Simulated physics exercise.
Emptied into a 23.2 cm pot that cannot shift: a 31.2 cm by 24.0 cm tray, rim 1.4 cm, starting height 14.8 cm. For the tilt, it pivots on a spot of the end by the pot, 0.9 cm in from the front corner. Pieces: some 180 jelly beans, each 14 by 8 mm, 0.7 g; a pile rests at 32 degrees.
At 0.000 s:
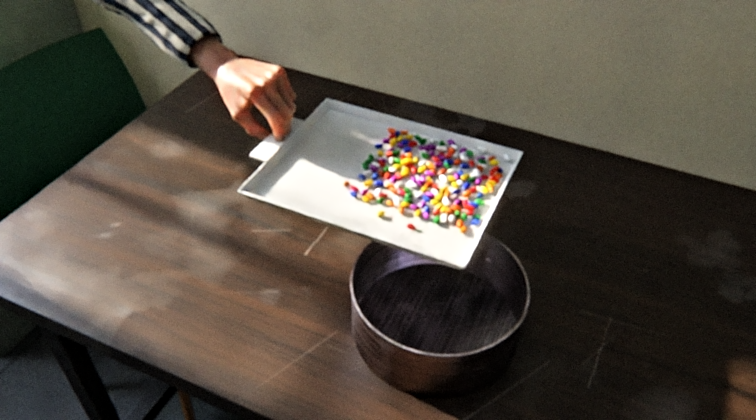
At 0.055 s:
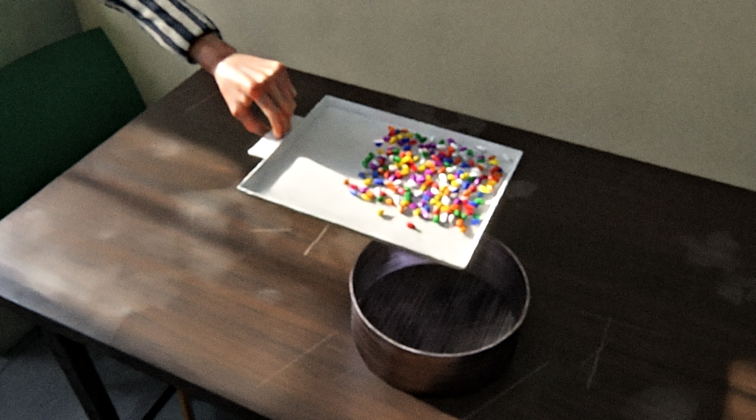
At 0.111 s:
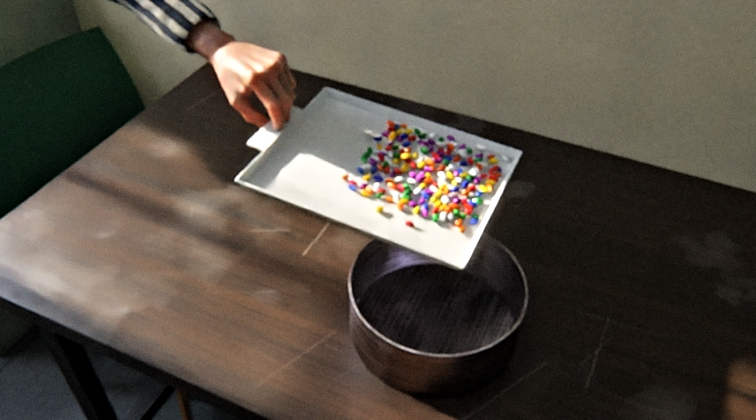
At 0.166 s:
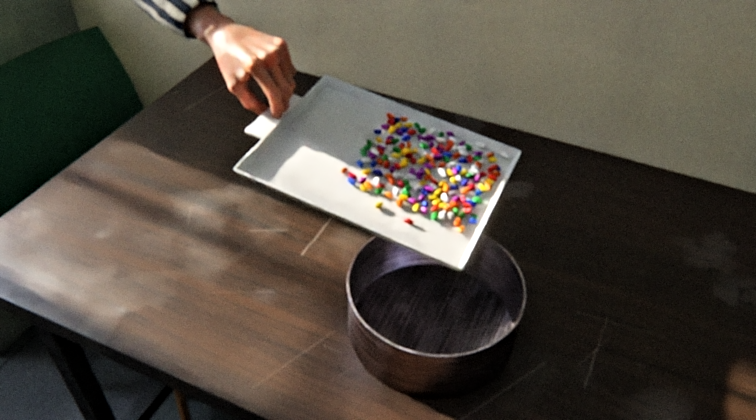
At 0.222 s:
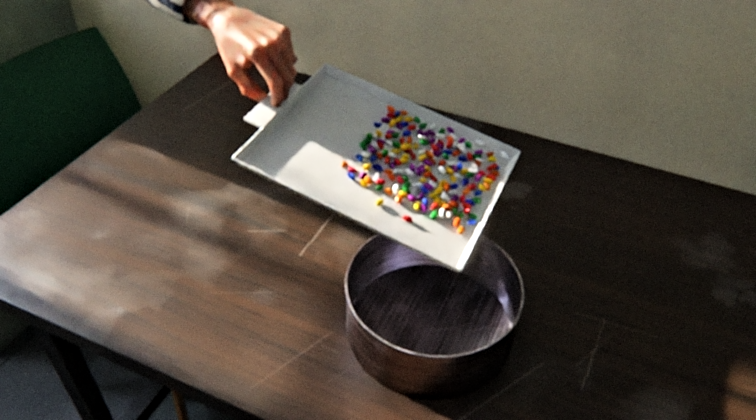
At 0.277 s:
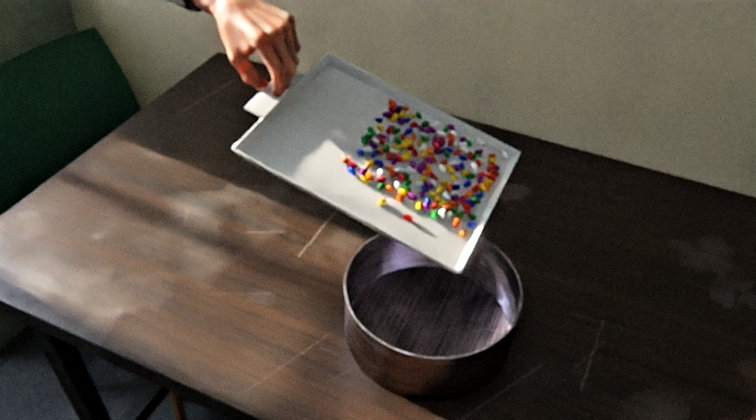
A hand in a dark, white-striped sleeve grips the tab of a white rectangular tray at the upper left, above a dark brown wooden table seen from above at an angle, with a green chair at left and a pale wall behind. Many multicoloured jelly beans lie toward the tray's right end, above a round dark metal pot. The hand steadily raises the left end, tilting the tray rightward, while the beans barely shift.
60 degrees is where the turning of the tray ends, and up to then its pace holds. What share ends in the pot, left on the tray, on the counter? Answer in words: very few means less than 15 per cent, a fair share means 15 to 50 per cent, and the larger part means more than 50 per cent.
Pot: A fair share. Tray: A fair share. Counter: A fair share.
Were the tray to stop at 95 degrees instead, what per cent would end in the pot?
Around 55 in a hundred.
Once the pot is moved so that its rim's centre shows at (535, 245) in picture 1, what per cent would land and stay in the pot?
I'd put it at around 60 per cent.
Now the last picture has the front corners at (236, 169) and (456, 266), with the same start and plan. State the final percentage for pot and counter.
You'd end with pot at 95 and counter at 0.
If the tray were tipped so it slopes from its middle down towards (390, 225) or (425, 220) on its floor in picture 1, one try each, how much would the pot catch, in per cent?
Roughly 90 per cent on the first try and 90 per cent on the second.
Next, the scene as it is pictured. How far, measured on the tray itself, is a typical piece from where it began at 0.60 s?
About 4 cm.
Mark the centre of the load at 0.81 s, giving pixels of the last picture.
Expected load position: Near (489, 198).
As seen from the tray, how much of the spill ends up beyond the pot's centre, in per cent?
Some 90 per cent.
After 0.60 s, tilt 37 degrees; the tray holds 100 %, the pot 0 %.
After 0.81 s, tilt 52 degrees; the tray holds 90 %, the pot 0 %.
After 1.14 s, tilt 60 degrees; the tray holds 35 %, the pot 35 %.
By 2.6 s all is still; pot 40 %, tray 25 %, counter 35 %.
